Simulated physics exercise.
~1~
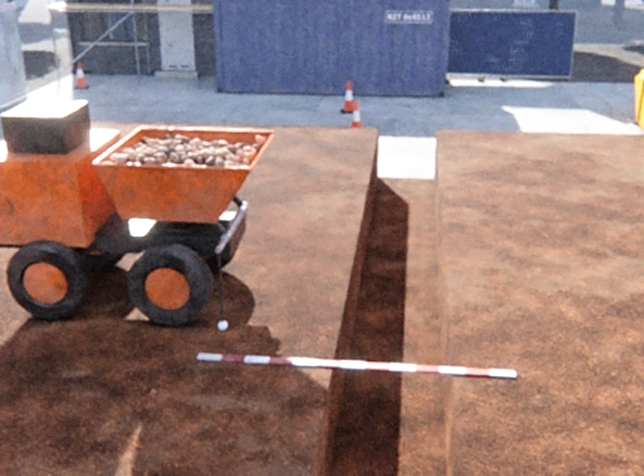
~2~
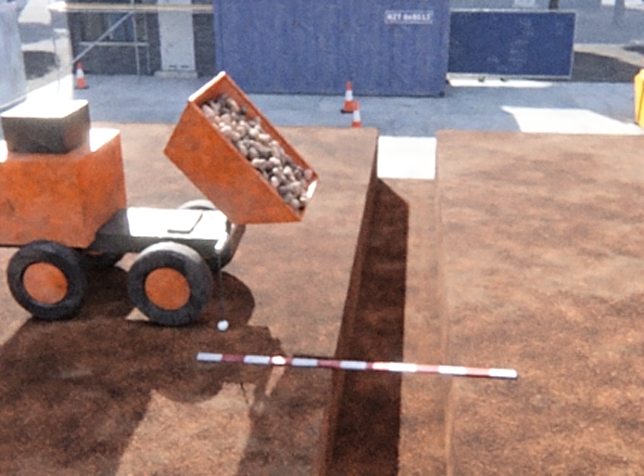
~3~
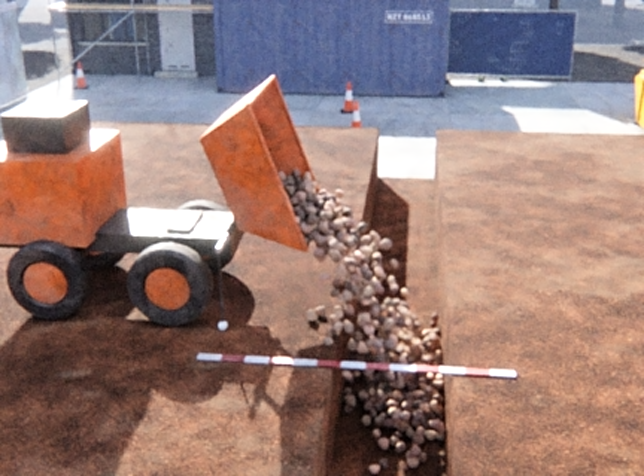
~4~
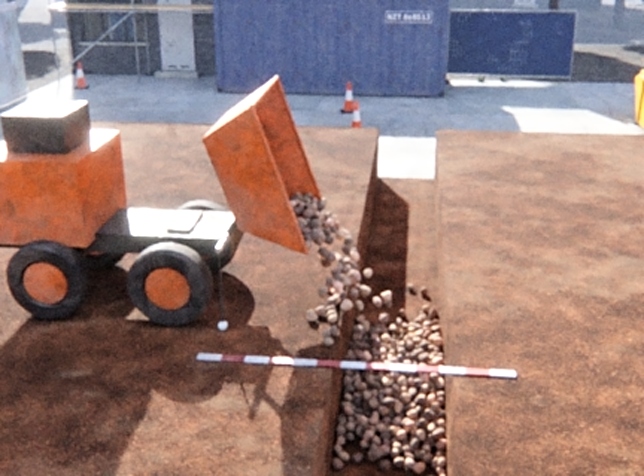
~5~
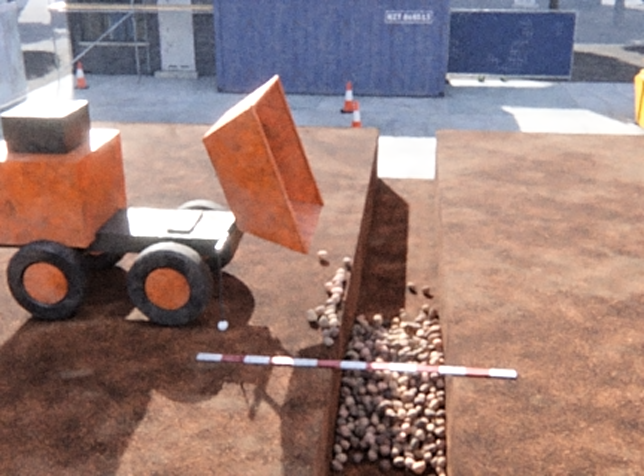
We see an orange dumper on brown ground tip its skip forward to the right, sending round stones tumbling into a straight trench beneath a striped staff, until the skip is empty and most stones lie piled in the trench, with a few left on its near edge.
